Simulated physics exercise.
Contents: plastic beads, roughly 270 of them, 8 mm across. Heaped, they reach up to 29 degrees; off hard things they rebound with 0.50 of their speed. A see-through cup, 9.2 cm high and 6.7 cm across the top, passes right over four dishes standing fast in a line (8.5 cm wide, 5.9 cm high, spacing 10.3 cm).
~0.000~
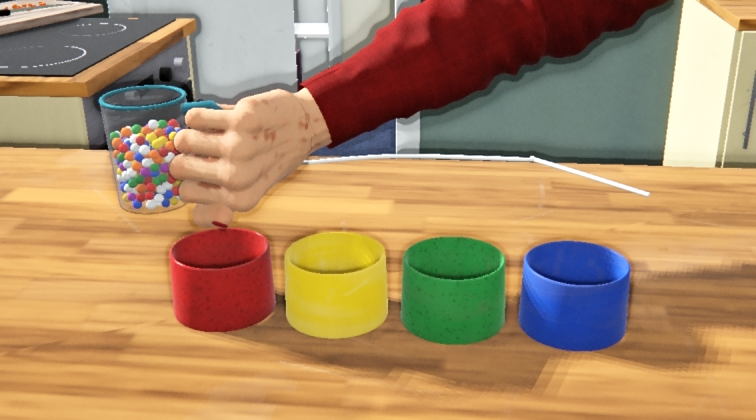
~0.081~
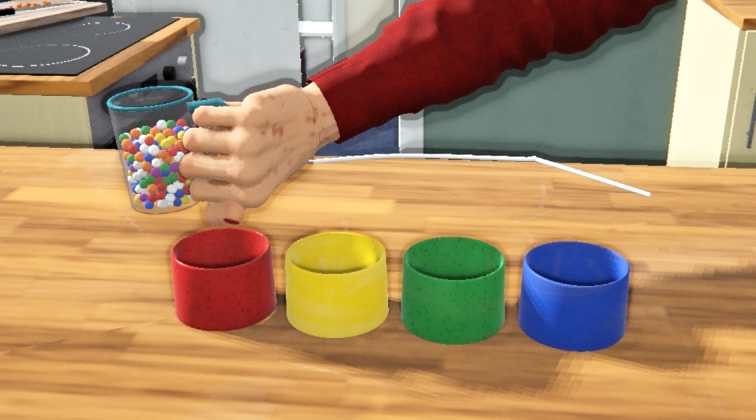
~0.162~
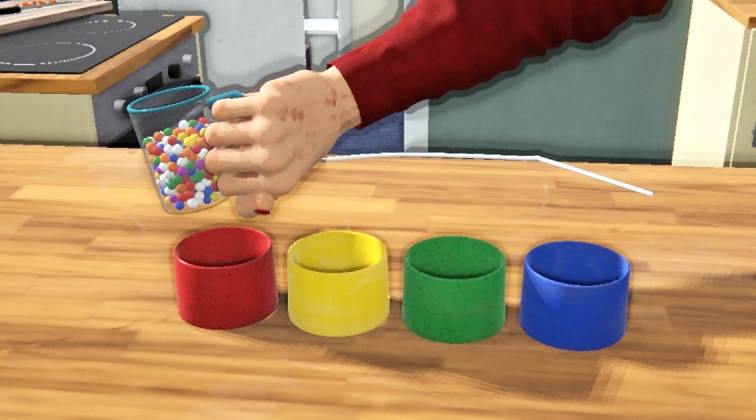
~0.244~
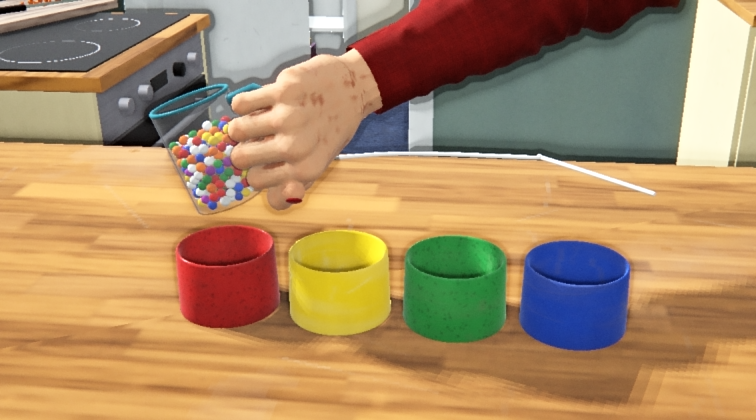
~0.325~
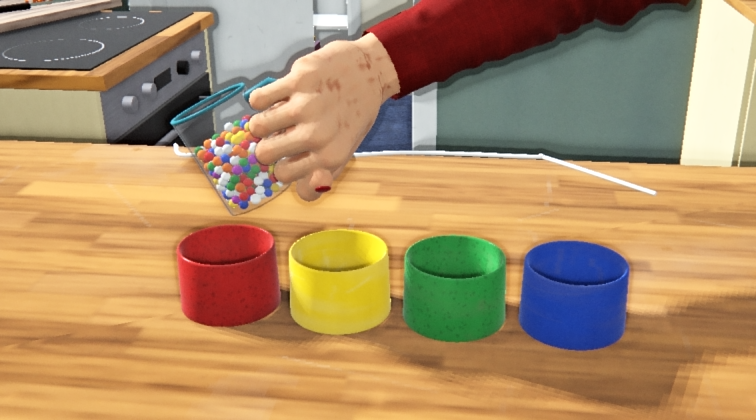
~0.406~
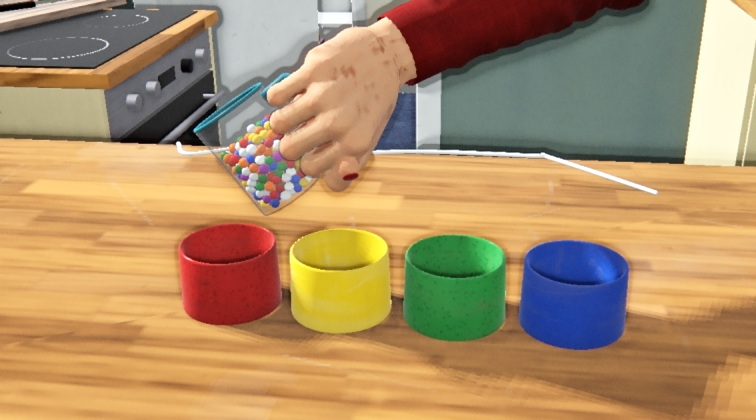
On a wooden counter, a hand moves a clear cup of colorful beads right, tilting it.
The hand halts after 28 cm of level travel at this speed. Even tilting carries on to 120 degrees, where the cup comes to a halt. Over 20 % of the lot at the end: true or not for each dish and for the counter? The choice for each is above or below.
Red dish - below it, blue dish - below it, green dish - above it, yellow dish - below it, counter - above it.
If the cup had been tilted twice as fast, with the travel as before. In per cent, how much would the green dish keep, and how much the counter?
The green dish would get 0 and the counter 20.
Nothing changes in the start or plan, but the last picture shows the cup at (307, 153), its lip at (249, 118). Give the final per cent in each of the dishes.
Then red 0, blue 0, green 40, and yellow 10.
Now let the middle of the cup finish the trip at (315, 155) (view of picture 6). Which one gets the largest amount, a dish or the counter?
Red.
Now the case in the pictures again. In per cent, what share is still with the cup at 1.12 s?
About 95 percent of the load.
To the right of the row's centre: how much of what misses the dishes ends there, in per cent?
That works out to close to 40 per cent.
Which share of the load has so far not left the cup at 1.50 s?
Roughly 20 in a hundred.
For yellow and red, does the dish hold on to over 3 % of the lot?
So yellow is a pass and red is a miss.
After 0.83 s, tilt 75 degrees; cup holds 100 %.
Then, at 1.12 s, tilt 103 degrees; cup holds 95 %.
After 1.50 s, tilt 120 degrees; cup holds 20 %, green 40 %, yellow 5 %.
At rest (2.6 s), red 0 %, blue 0 %, green 40 %, yellow 10 %, counter 50 %.
